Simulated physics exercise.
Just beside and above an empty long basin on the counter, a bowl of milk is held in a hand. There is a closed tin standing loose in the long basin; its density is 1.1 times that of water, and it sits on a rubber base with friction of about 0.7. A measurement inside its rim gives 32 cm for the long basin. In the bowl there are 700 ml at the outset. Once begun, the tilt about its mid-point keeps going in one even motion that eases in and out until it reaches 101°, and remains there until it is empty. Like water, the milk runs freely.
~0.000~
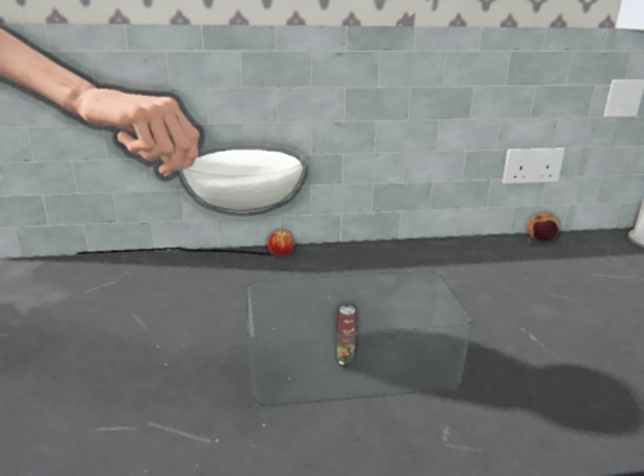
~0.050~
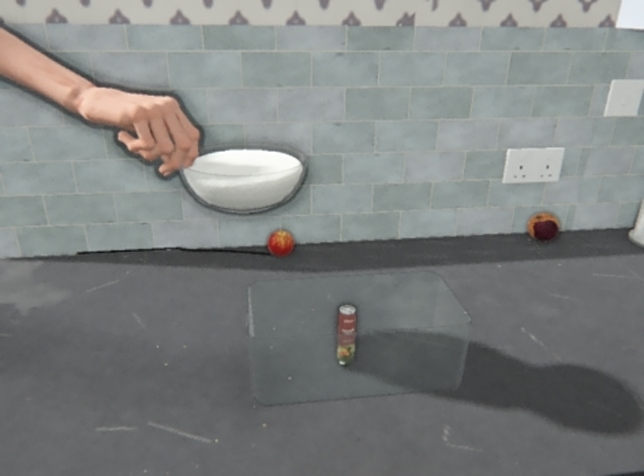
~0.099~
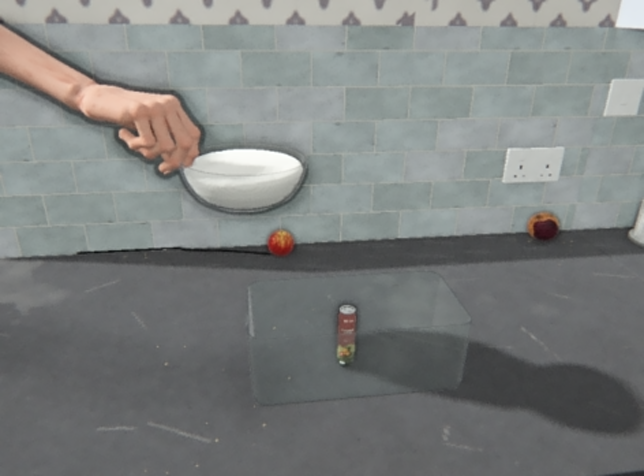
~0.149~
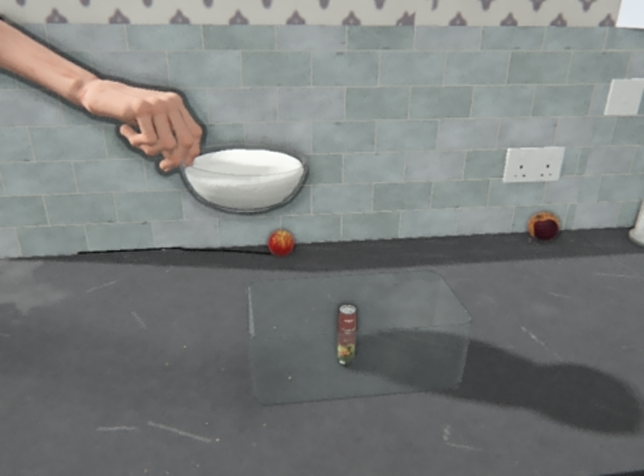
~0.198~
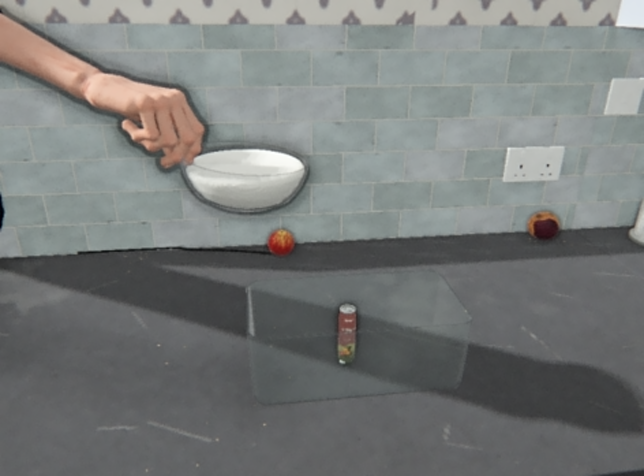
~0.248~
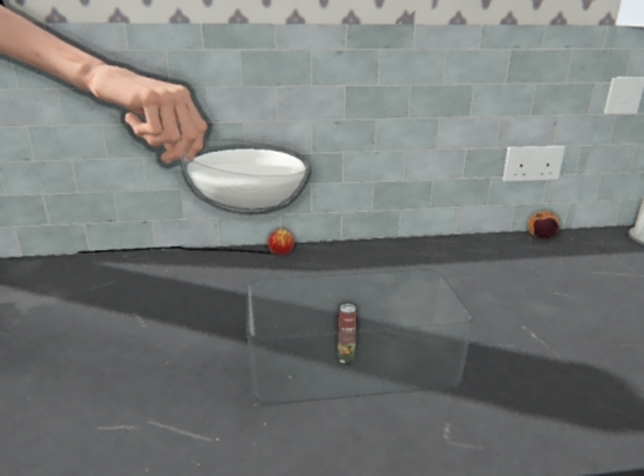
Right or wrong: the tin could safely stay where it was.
Right, it remains upright.
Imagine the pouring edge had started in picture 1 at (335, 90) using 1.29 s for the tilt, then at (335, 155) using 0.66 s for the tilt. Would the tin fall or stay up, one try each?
Trial 1 - tin stays standing; trial 2 - tin tips.
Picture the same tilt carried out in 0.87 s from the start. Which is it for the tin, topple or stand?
Outcome - the tin stays erect.
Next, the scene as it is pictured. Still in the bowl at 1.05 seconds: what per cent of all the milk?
About 2 per cent.
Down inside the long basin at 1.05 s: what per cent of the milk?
I'd say roughly 90 in a hundred of it.
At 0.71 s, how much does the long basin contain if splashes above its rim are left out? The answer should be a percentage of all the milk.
I'd estimate some 18 percent of the liquid.
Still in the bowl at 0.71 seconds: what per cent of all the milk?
I reckon about 38 in a hundred is still held.
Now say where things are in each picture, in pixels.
In the first frame, it leans 0°; its right rim is at (305, 157); the milk meets the walls at (183, 166) and (303, 163); the long basin's rim runs from (247, 310) to (455, 296); the tin's top is at (347, 313).
In the second frame, it leans 0°; its right rim is at (305, 158); the milk meets the walls at (184, 166) and (302, 163).
In the third frame, it leans 1°; its right rim is at (306, 159); the milk meets the walls at (184, 166) and (302, 164).
In the fourth frame, it leans 3°; its right rim is at (306, 160); the milk meets the walls at (185, 165) and (303, 164).
In the fifth frame, it leans 6°; its right rim is at (307, 163); the milk meets the walls at (186, 164) and (304, 164).
In the sixth frame, it leans 9°; its right rim is at (308, 165); the milk meets the walls at (188, 164) and (305, 163).
Then, 0.71 s in, the tilt is 59° and 38 per cent is still to pour; the tin stands where it began.
Then, 1.05 s in, the tilt is 93° and 2 per cent is still to pour; the tin stands where it began.
Then, 1.40 s in, the tilt is 101° and 0 per cent is still to pour; the tin stands where it began.
Then, 1.79 s in, the tilt is 101° and 0 per cent is still to pour; the tin stands where it began.
Finally, the tin stands where it began.
